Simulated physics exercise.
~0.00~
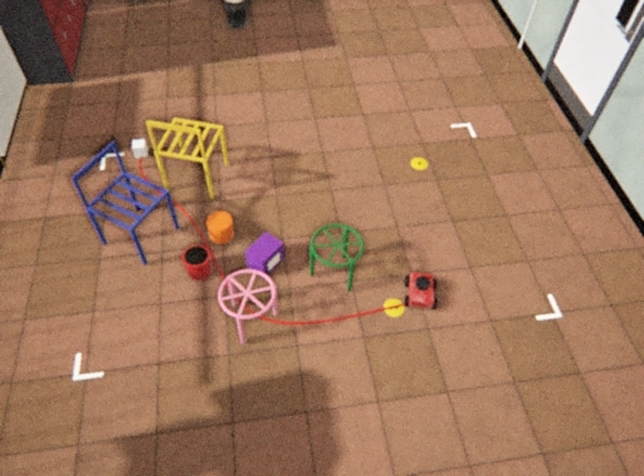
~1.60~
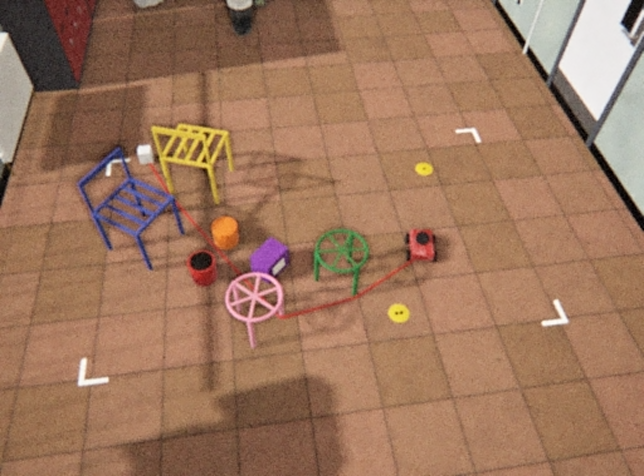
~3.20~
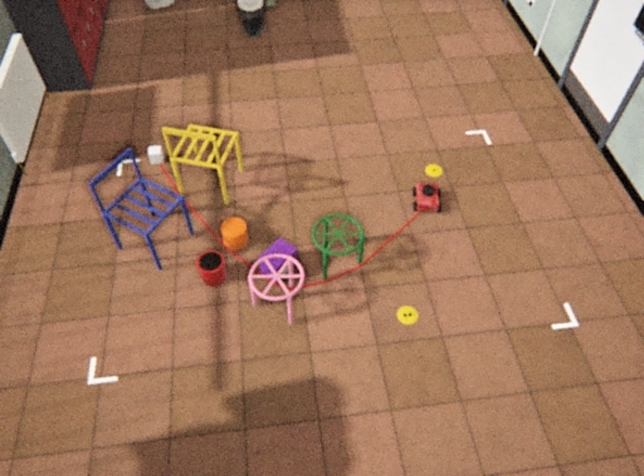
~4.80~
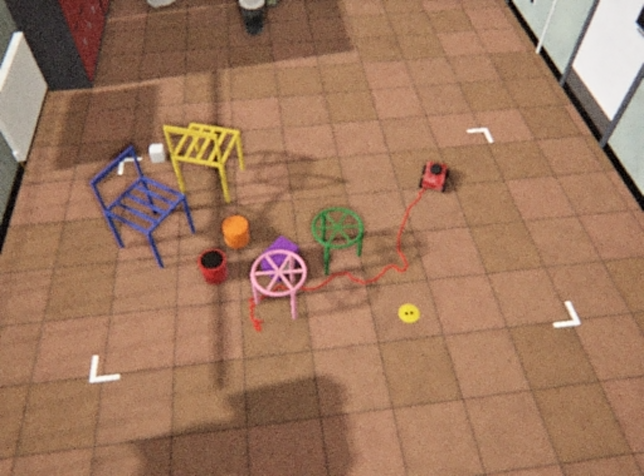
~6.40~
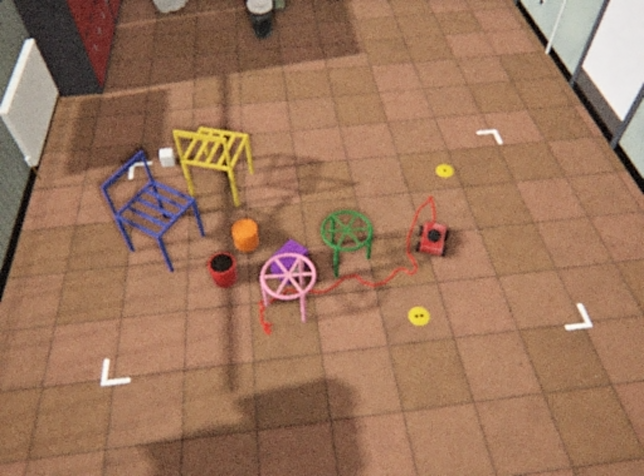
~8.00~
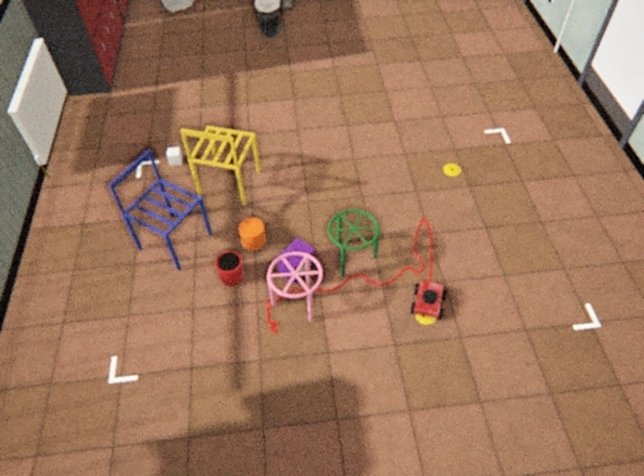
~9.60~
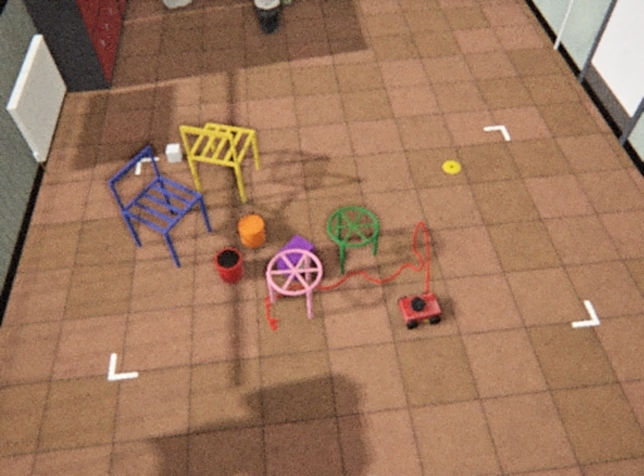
A red cart drives up the floor, its red lead dragging the pink stool, then returns down.
